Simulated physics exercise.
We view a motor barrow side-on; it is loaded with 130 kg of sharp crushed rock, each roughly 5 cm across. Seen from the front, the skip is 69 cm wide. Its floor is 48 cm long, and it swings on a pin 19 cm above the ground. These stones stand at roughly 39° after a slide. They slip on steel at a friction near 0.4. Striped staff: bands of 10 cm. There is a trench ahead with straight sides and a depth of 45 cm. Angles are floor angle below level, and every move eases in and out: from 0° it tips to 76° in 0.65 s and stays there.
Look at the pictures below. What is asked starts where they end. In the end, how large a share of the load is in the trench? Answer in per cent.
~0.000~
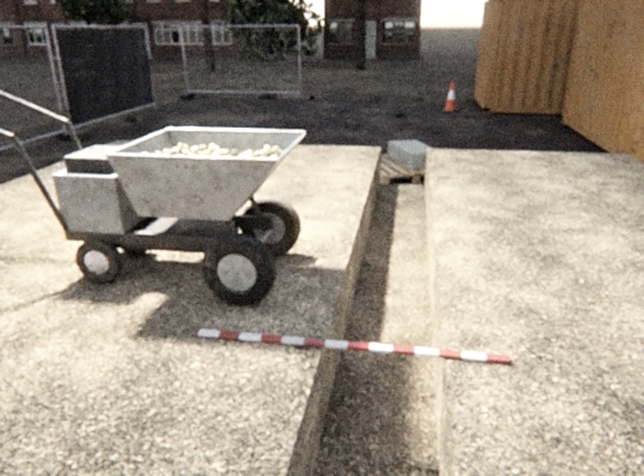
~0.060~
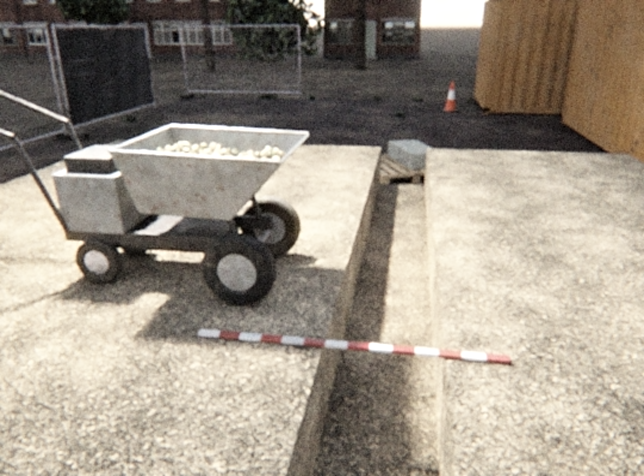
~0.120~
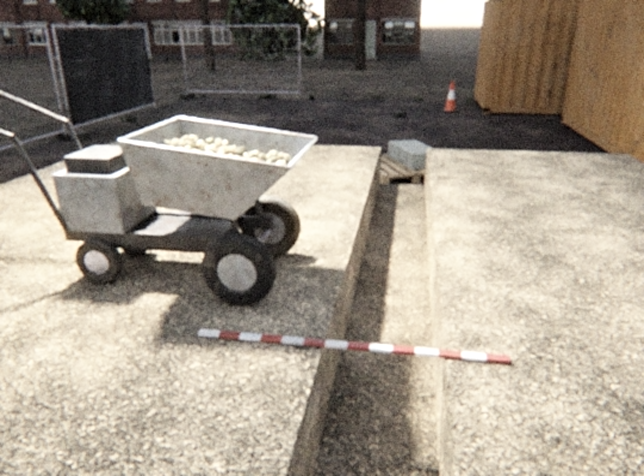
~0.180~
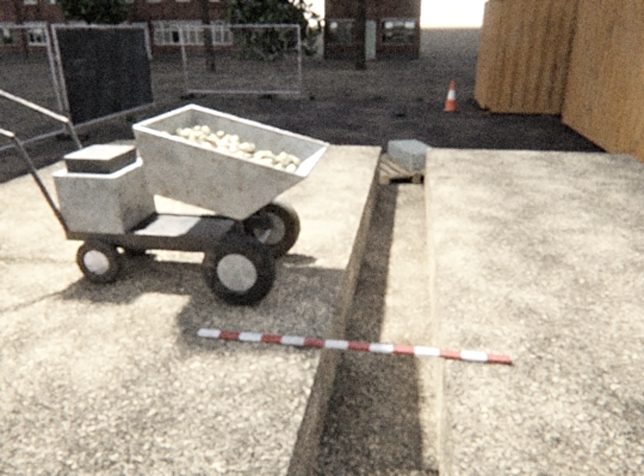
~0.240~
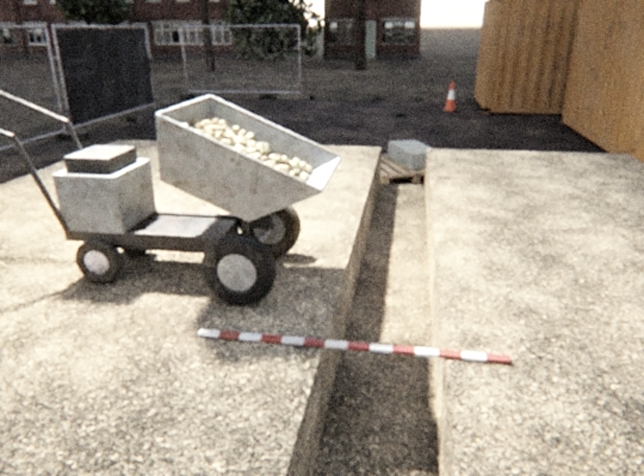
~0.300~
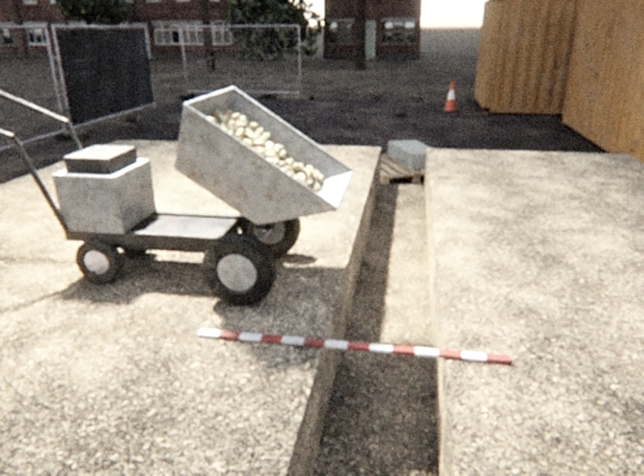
A share of roughly 98 %.
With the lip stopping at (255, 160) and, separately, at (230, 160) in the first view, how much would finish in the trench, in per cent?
Roughly 100 percent for the first, and 100 percent for the second.
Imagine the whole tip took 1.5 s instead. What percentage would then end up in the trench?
Then about 100 per cent.
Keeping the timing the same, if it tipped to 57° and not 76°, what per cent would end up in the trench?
It would be near 30 per cent.
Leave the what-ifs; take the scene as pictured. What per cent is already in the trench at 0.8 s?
By then, around 30 percent.
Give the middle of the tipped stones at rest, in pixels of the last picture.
Resting centre: About (401, 347).
After 0.5 s the floor is at 64°; 100 % in the skip; the foremost stones are at (353, 234).
After 0.8 s the floor is at 76°; 70 % in the skip, 30 % in the trench; the foremost stones are at (433, 323).
After 1.1 s the floor is at 76°; 13 % in the skip, 85 % in the trench, 2 % past the trench; the foremost stones are at (517, 285).
After 3.0 s the floor is at 76°; 0 % in the skip, 98 % in the trench, 2 % past the trench; the foremost stones are at (550, 286).
